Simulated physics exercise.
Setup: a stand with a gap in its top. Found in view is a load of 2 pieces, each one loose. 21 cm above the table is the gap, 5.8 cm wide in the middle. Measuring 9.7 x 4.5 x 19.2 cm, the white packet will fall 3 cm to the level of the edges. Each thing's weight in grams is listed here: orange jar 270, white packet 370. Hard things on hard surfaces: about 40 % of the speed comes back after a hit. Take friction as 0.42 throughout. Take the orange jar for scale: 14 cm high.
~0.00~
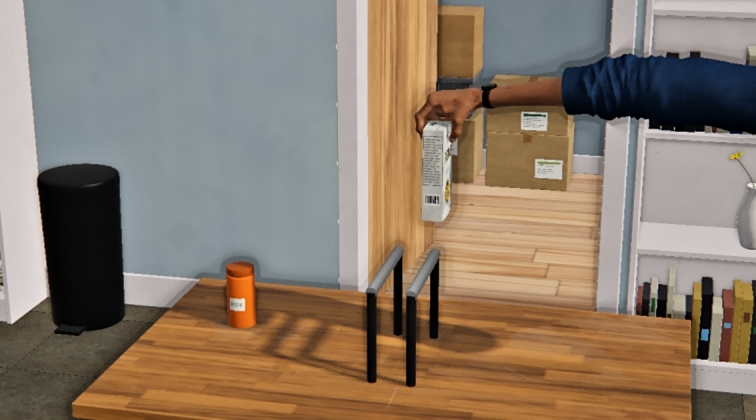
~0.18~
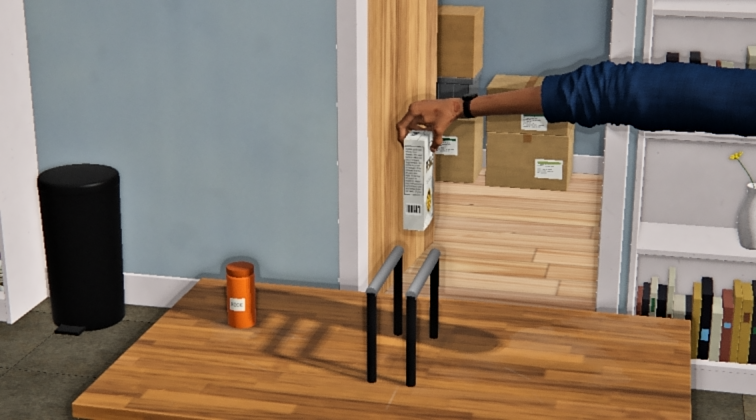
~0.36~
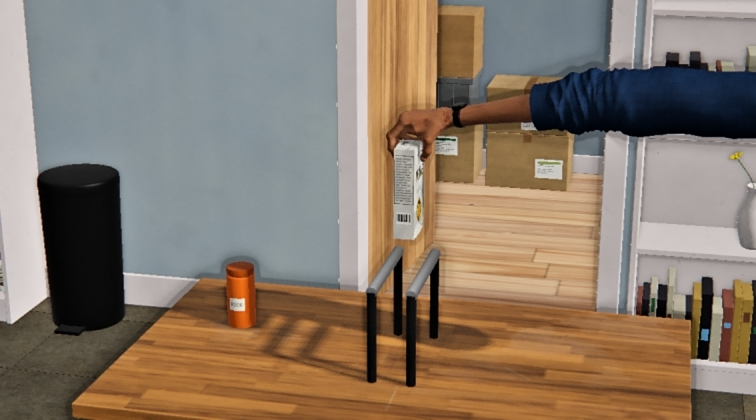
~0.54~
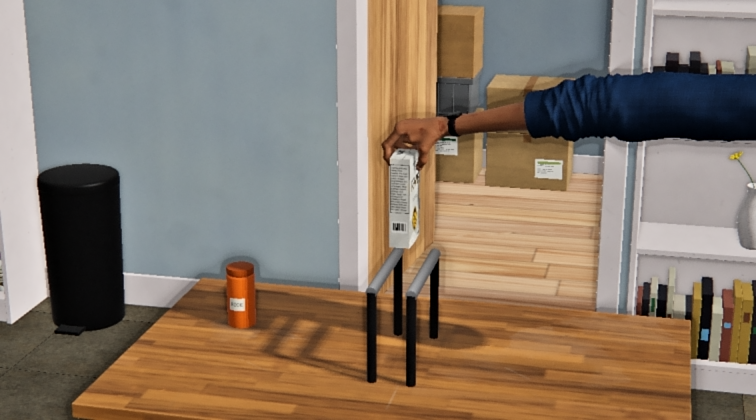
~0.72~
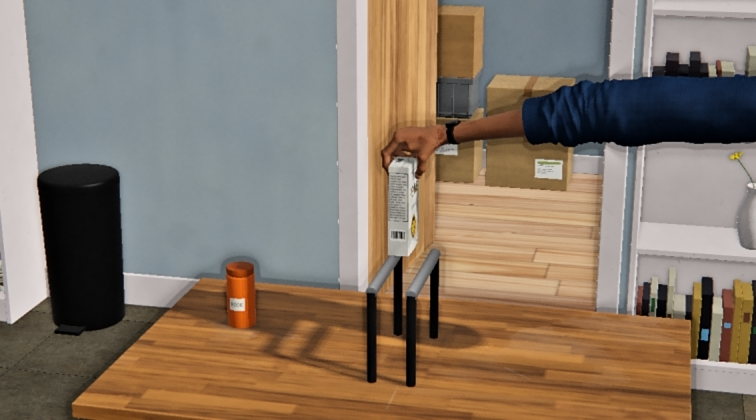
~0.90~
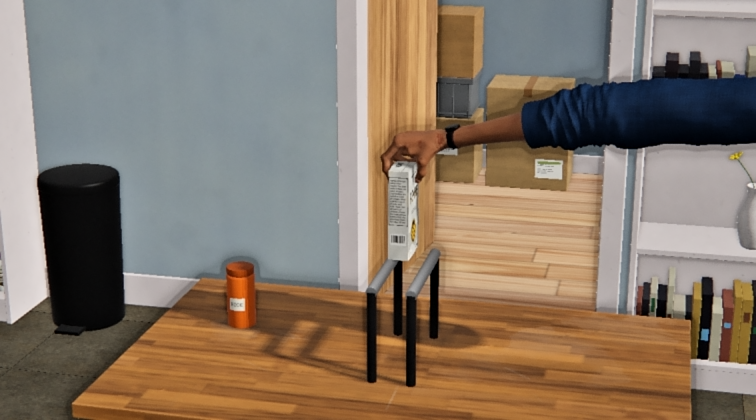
The video shows a hand in a blue sleeve holding a white packet above a black-legged stand on a wooden surface, moving it slightly left and gradually lowering it, while an orange jar stays still to the left.
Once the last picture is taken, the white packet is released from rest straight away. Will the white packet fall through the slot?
Yes.
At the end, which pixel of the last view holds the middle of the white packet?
End position, around (403, 317).
By 1.10 s, white packet 5 cm from its spot near (403, 232).
By 1.20 s, white packet 20 cm from its spot near (403, 298).
By 1.40 s, white packet 24 cm from its spot near (403, 317).
When it is over (1.9 s), not toppled but over 4 cm from the start, white packet; orange jar within 4 cm of the start. End places, in pixels of the last picture, white packet near (403, 317). The packet reaches the table.
